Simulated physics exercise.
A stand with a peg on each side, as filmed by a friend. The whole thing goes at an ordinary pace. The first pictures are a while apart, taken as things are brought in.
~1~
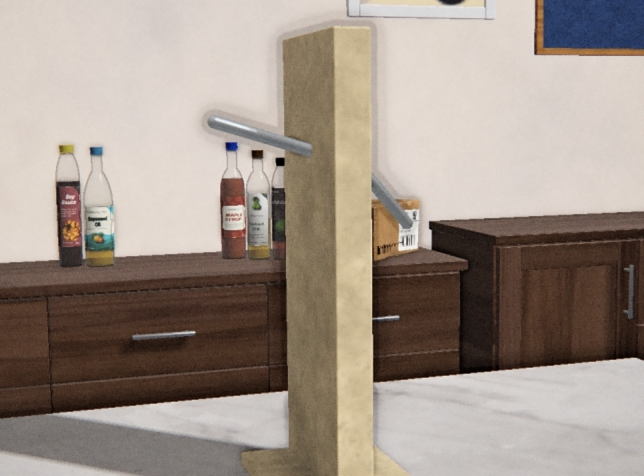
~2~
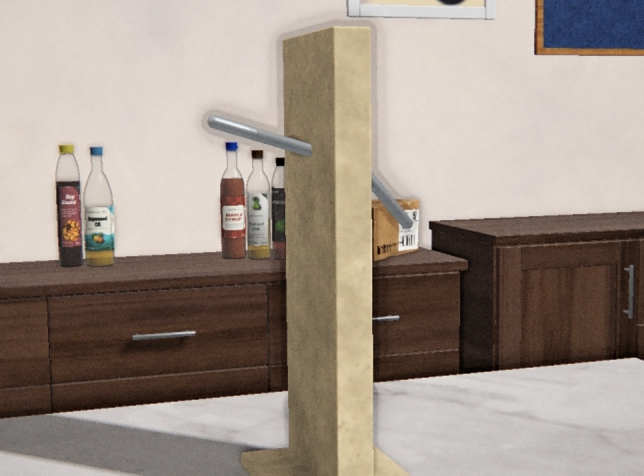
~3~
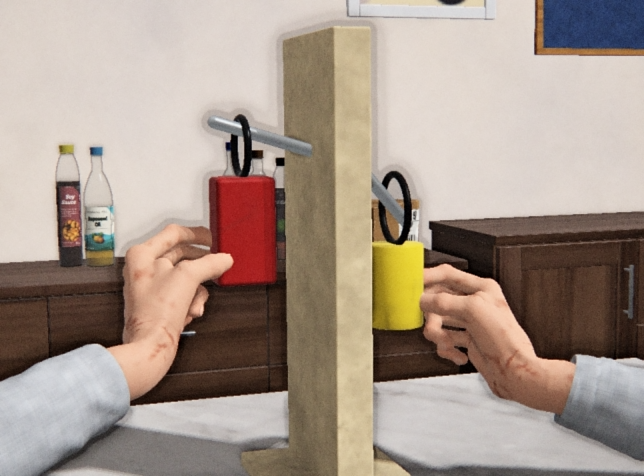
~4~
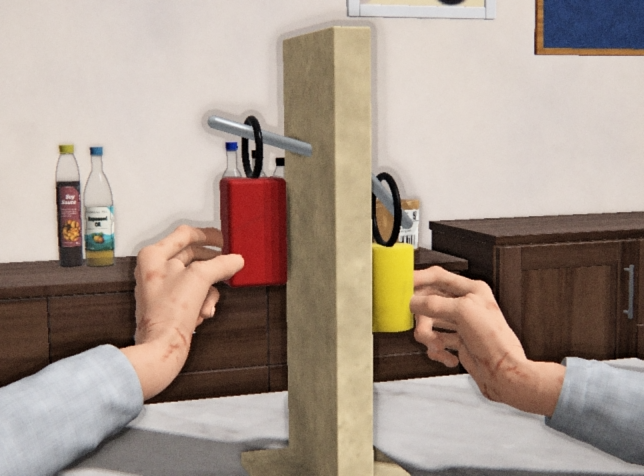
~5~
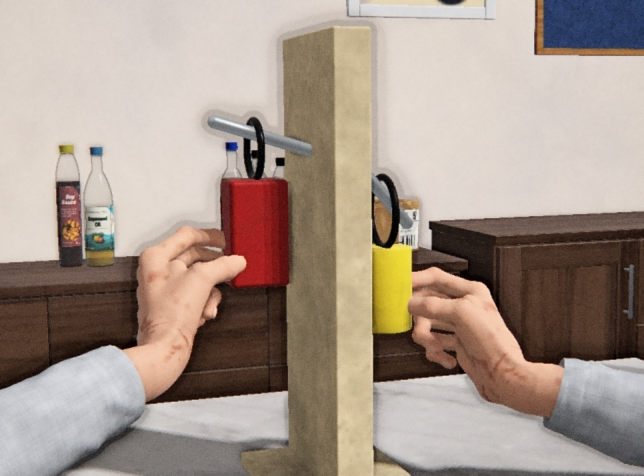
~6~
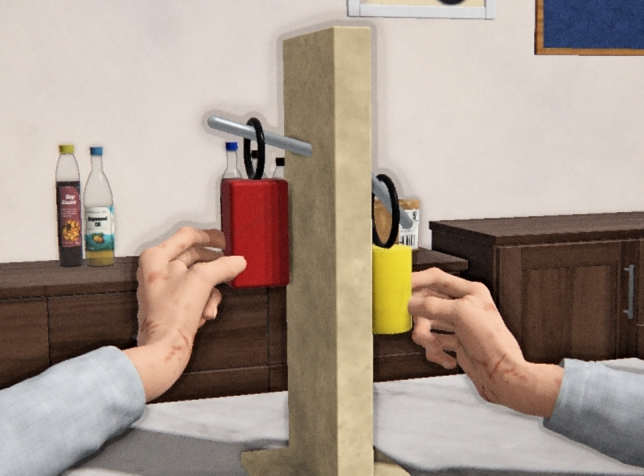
Two hands bring a red pouch and a yellow lantern onto the stand's pegs, still holding them.
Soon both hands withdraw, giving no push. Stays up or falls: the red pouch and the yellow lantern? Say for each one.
Red pouch stays up, yellow lantern falls.
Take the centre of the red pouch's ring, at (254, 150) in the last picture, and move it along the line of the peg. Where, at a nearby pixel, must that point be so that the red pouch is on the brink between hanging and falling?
The changeover is near (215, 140).
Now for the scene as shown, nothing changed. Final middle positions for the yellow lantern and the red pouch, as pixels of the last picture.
First (566, 430), then (280, 212).
Then, 0.24 s later than the last frame, red pouch tilted by 5° near (280, 212); yellow lantern fallen near (433, 393).
When it is over, the red pouch stays on its peg, near (279, 212); the yellow lantern falls off, near (565, 430).
